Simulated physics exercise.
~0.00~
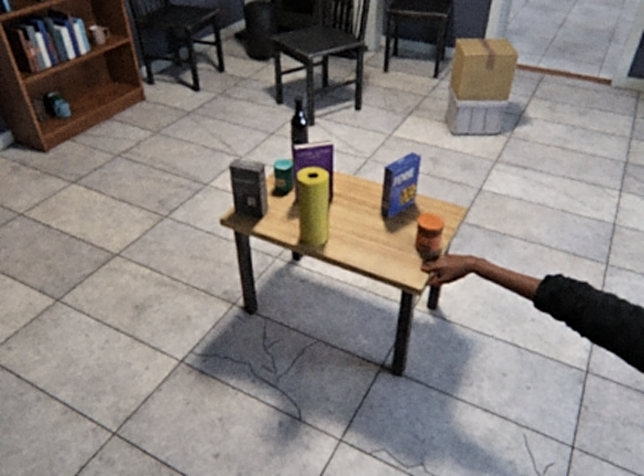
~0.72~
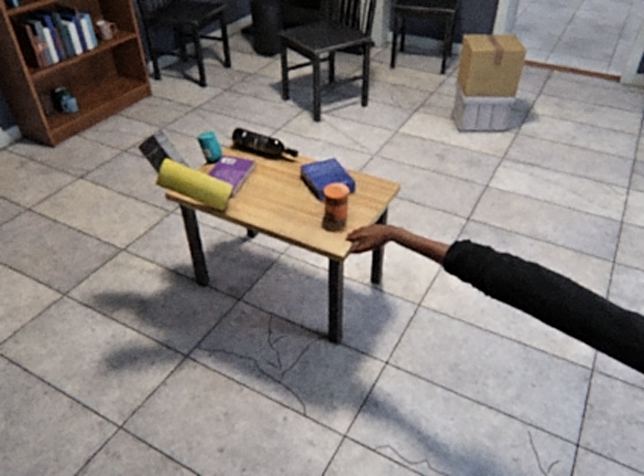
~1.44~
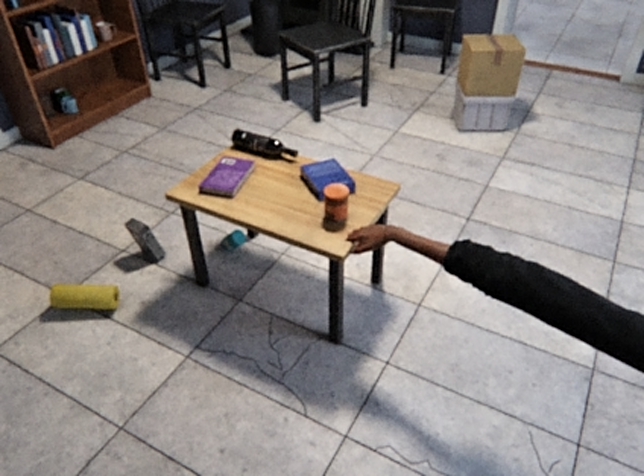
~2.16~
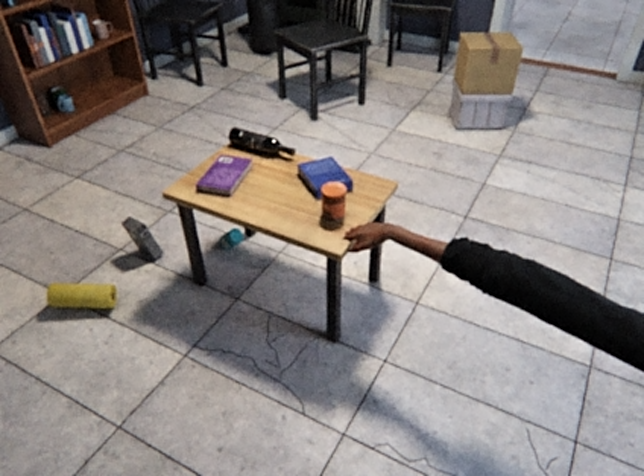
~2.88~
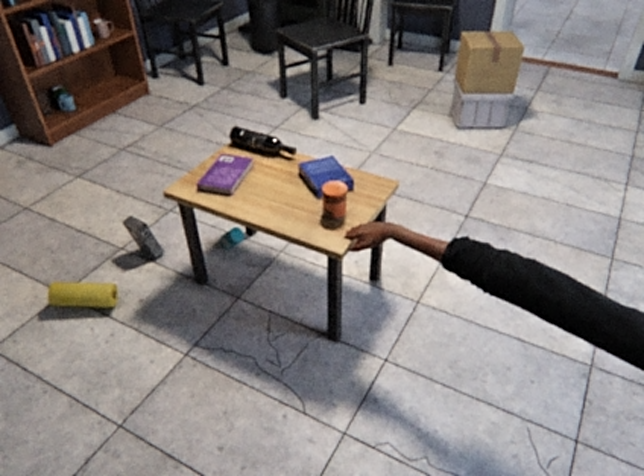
A hand shoved a small wooden table to the left, toppling most of the things on it. The yellow roll, grey packet and turquoise jar fell to the floor, while the bottle and two books lay flat and the orange tin stayed upright.
